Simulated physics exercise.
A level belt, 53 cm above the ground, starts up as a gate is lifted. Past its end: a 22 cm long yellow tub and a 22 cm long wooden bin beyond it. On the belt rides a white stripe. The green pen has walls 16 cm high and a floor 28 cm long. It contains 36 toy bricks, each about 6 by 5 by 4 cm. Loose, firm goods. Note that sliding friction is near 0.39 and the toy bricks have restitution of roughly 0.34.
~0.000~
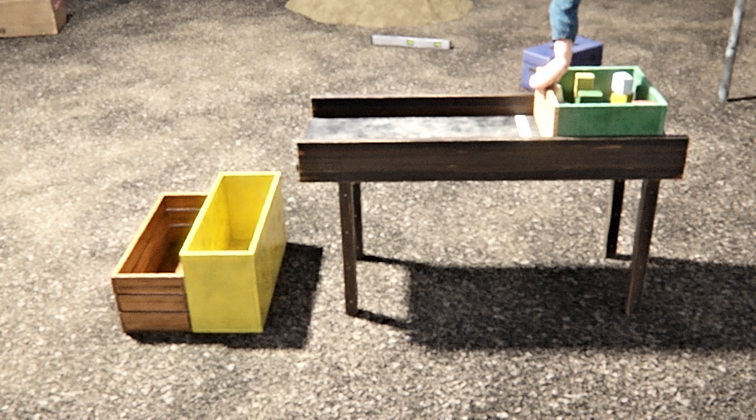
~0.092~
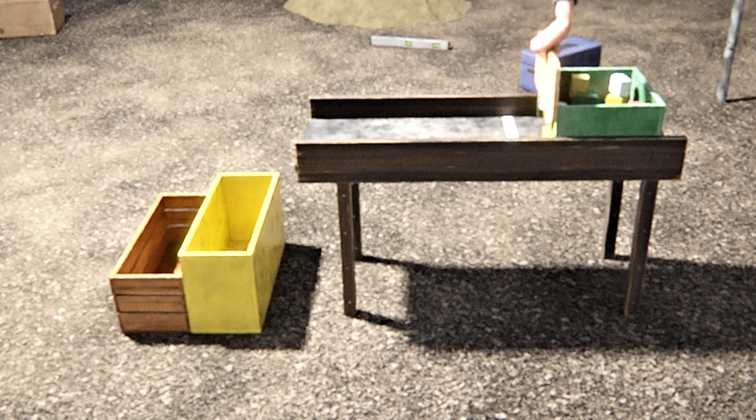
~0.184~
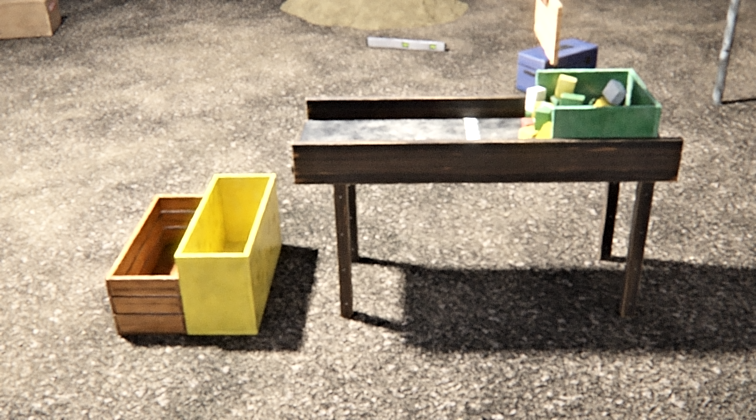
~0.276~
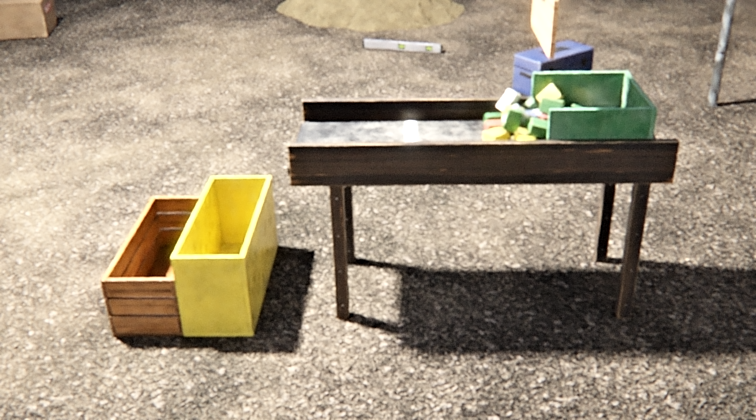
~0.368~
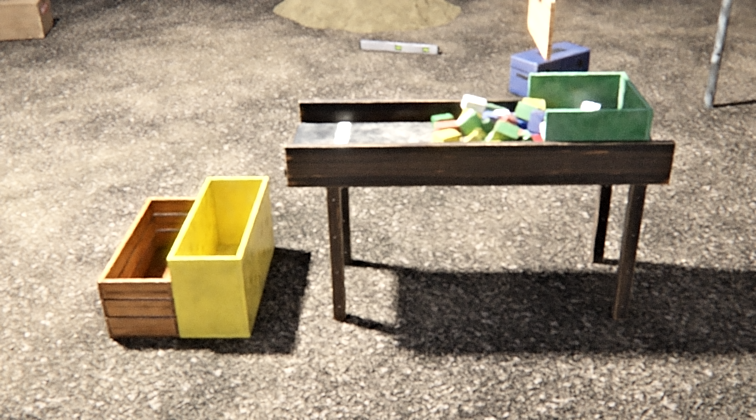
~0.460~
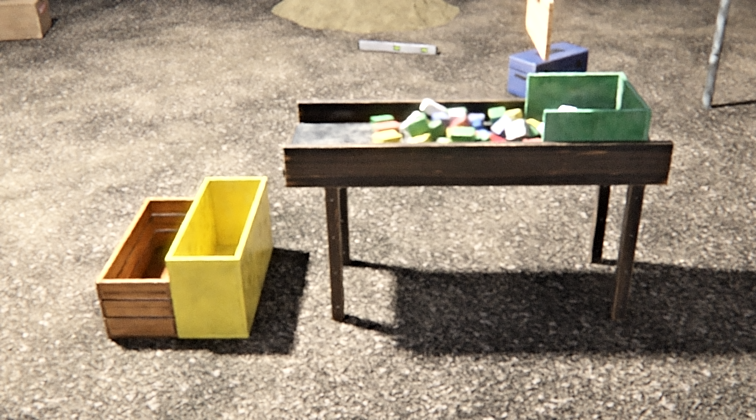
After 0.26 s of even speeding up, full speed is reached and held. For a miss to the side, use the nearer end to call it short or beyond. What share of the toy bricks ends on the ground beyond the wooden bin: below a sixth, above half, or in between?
Beyond the wooden bin on the ground: The greater part of the load.
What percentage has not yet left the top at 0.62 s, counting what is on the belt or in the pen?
Near 90 in a hundred.
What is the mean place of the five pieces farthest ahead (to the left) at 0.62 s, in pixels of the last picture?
Around (276, 138) in pixels.
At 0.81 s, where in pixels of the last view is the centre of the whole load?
Somewhere around (234, 147) in pixels.
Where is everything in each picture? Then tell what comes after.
In the first picture (we follow the rim corner now nearest the camera; the camera pans a little), green pen at (662, 104); yellow tub at (248, 253); belt has run 0 cm; nothing out yet.
In the second picture, green pen at (660, 105); belt has run 4 cm.
In the third picture, green pen at (657, 106); belt has run 14 cm; 2 out.
In the fourth picture, green pen at (652, 108); belt has run 32 cm; 13 out, the lowest brick at (498, 128).
In the fifth picture, green pen at (649, 109); belt has run 52 cm; 24 out, the lowest brick at (448, 129).
In the sixth picture, green pen at (647, 110); yellow tub at (235, 258); belt has run 73 cm; 32 out.
After 0.62 s, 32 on the belt and 4 in the air.
After 0.81 s, 10 on the belt and 26 in the air.
After 1.09 s, 2 in the wooden bin, 12 on the ground beyond the wooden bin and 22 in the air.
Final count (at 1.44 s), 4 in the wooden bin and 32 on the ground beyond the wooden bin. Asked share, 32 of 36, 89 per cent.
